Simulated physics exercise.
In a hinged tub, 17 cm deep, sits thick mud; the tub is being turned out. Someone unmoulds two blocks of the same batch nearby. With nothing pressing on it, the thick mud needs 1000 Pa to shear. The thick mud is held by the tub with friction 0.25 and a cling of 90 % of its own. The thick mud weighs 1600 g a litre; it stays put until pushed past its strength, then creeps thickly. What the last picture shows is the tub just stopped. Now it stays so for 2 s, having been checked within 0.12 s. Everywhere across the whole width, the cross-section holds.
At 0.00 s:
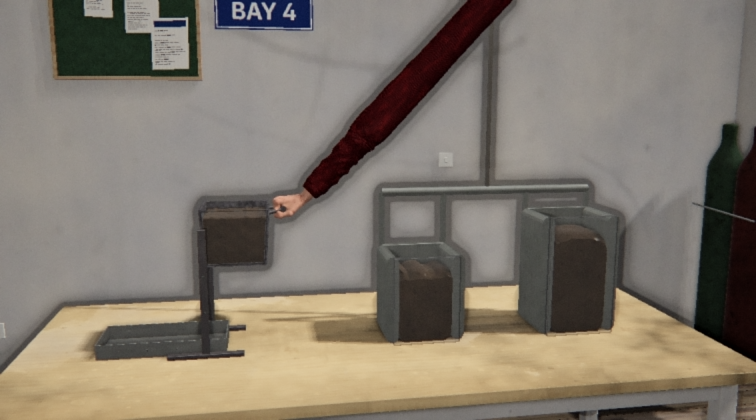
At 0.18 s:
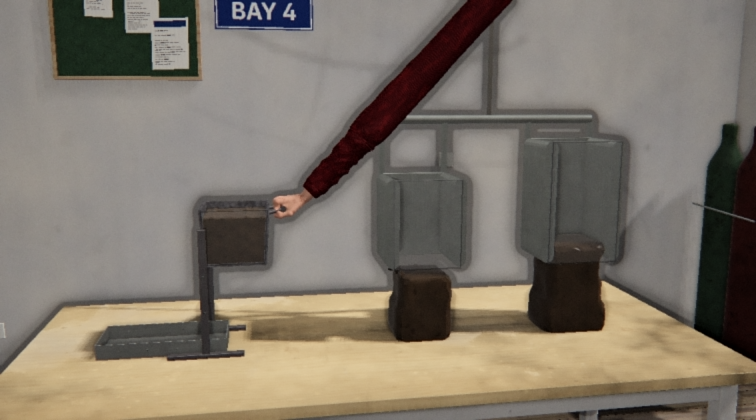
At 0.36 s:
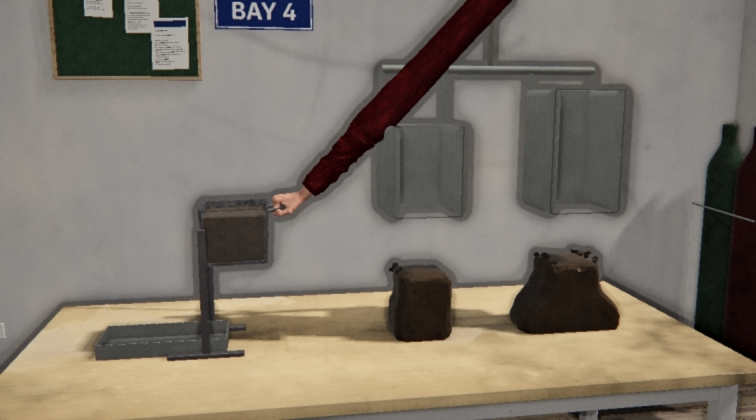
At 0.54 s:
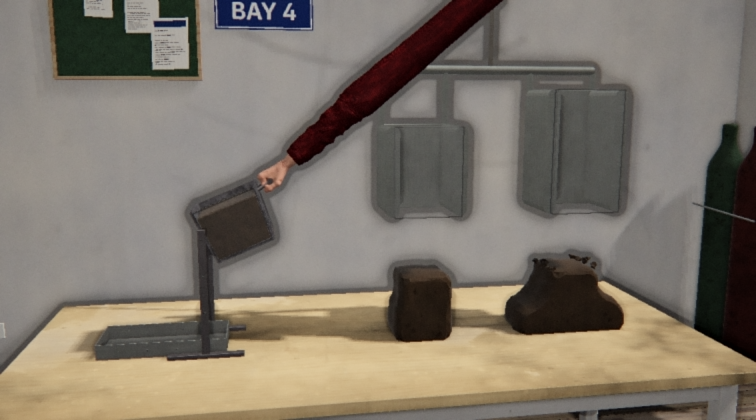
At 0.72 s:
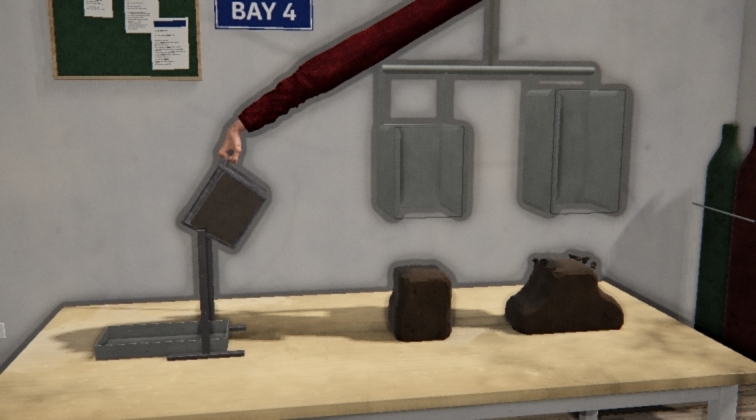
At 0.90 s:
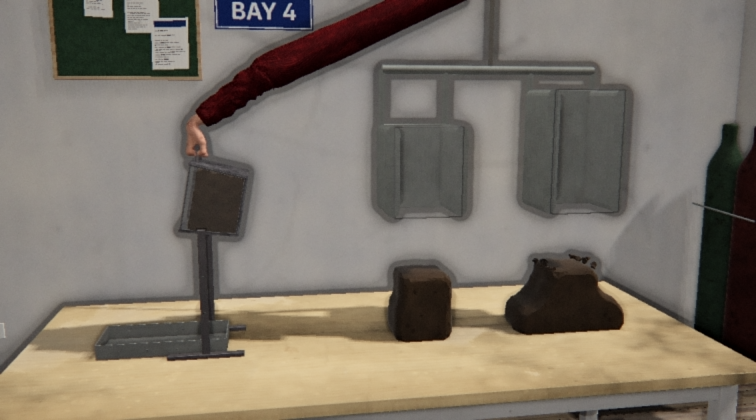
The clip shows two grey moulds lifting off dark mud blocks on a table, the right block slumping wider while the left barely changes, then a red-sleeved arm tilting a mud-filled tub leftward on its stand.
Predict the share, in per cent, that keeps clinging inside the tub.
I would say roughly 100 percent.
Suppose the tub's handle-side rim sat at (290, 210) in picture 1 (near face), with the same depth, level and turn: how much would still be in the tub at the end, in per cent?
Remaining in tub at end: Approx. 100 %.
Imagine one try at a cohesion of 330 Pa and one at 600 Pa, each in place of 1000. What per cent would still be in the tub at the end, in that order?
You'd see 55 percent the first time and 100 percent the second.
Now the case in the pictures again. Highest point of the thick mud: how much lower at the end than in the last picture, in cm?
Roughly 0 cm.
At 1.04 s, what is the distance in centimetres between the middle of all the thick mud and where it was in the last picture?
0 cm.
After 1.04 s, the tub is at 79 degrees and holds 100 %.
After 1.21 s, the tub is at 79 degrees and holds 100 %.
After 1.38 s, the tub is at 79 degrees and holds 100 %.
After 1.55 s, the tub is at 79 degrees and holds 100 %.
After 2.90 s, the tub is at 79 degrees and holds 100 %.
